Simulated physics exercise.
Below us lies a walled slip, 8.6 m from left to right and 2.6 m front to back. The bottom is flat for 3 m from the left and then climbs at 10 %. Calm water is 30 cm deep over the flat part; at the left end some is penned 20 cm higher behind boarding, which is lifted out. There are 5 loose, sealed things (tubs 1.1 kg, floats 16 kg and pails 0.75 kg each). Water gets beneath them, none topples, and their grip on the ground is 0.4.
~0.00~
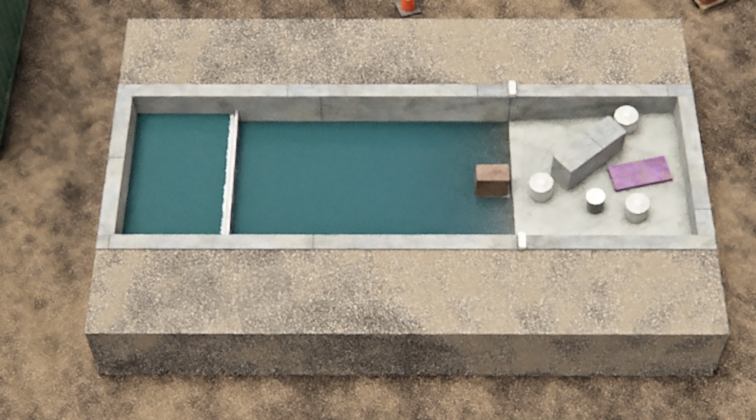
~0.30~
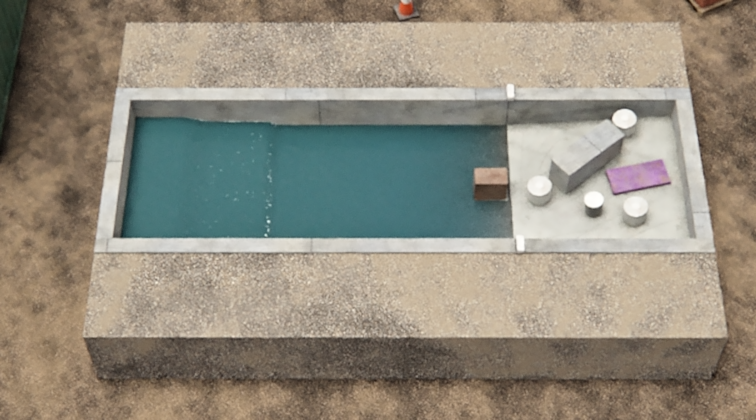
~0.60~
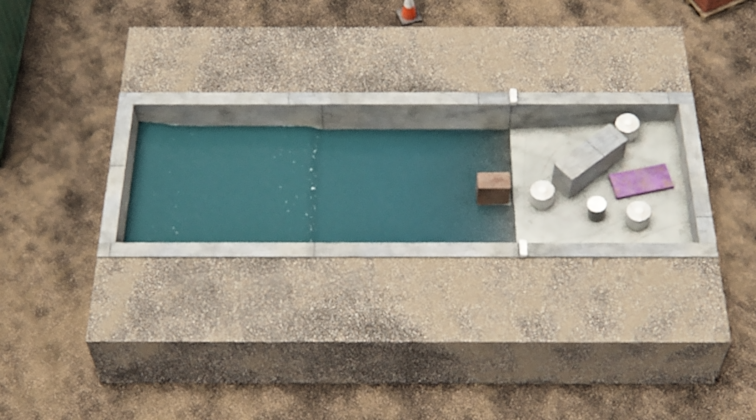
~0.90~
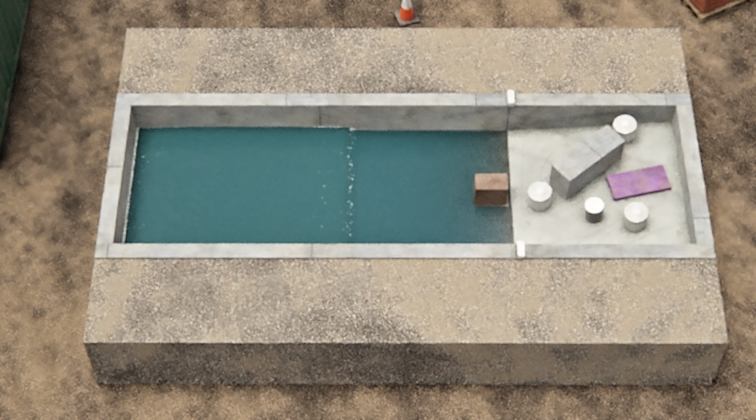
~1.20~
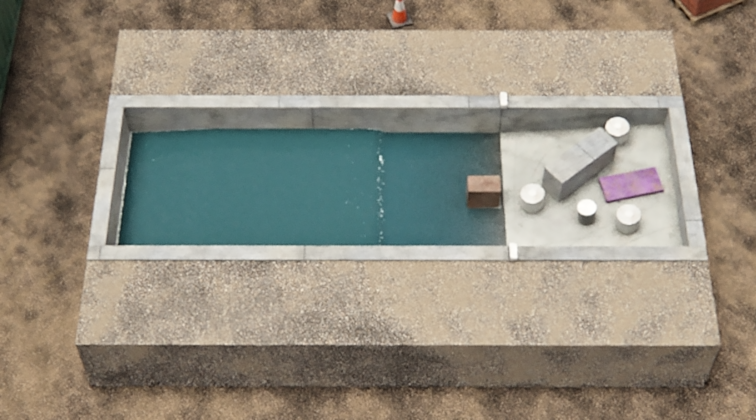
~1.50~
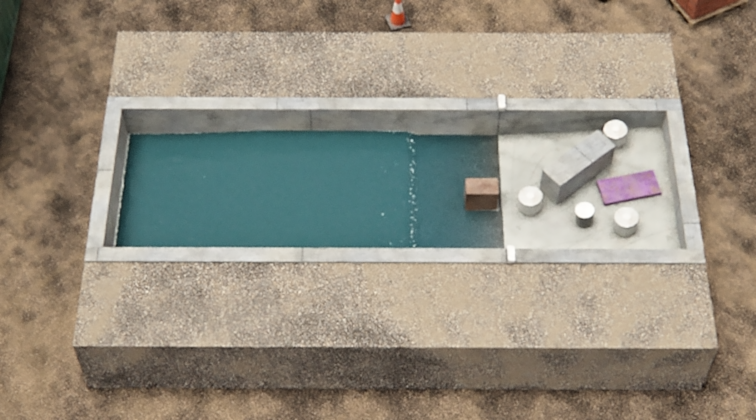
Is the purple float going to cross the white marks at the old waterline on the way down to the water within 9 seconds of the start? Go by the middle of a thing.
Purple float stays short.
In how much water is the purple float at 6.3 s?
Roughly 4 cm.
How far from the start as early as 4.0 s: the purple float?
Roughly 0 cm by then.
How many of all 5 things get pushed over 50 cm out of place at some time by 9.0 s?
That makes 5.
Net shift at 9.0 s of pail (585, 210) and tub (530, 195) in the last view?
In turn: 250 cm, 250 cm.
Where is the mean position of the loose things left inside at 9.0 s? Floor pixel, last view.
Around (475, 238).
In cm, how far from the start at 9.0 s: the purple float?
About 120 cm.
After 2.1 s the purple float is near (630, 186), 0.0 m from its start, aground; 0 of 5 are over the mark; 0 afloat.
After 4.0 s the purple float is near (630, 186), 0.0 m from its start, aground; 0 of 5 are over the mark; 1 afloat.
After 6.3 s the purple float is near (622, 189), 0.1 m from its start, aground; 0 of 5 are over the mark; 4 afloat.
After 9.0 s the purple float is near (568, 221), 1.1 m from its start, aground; 3 of 5 are over the mark; 4 afloat.
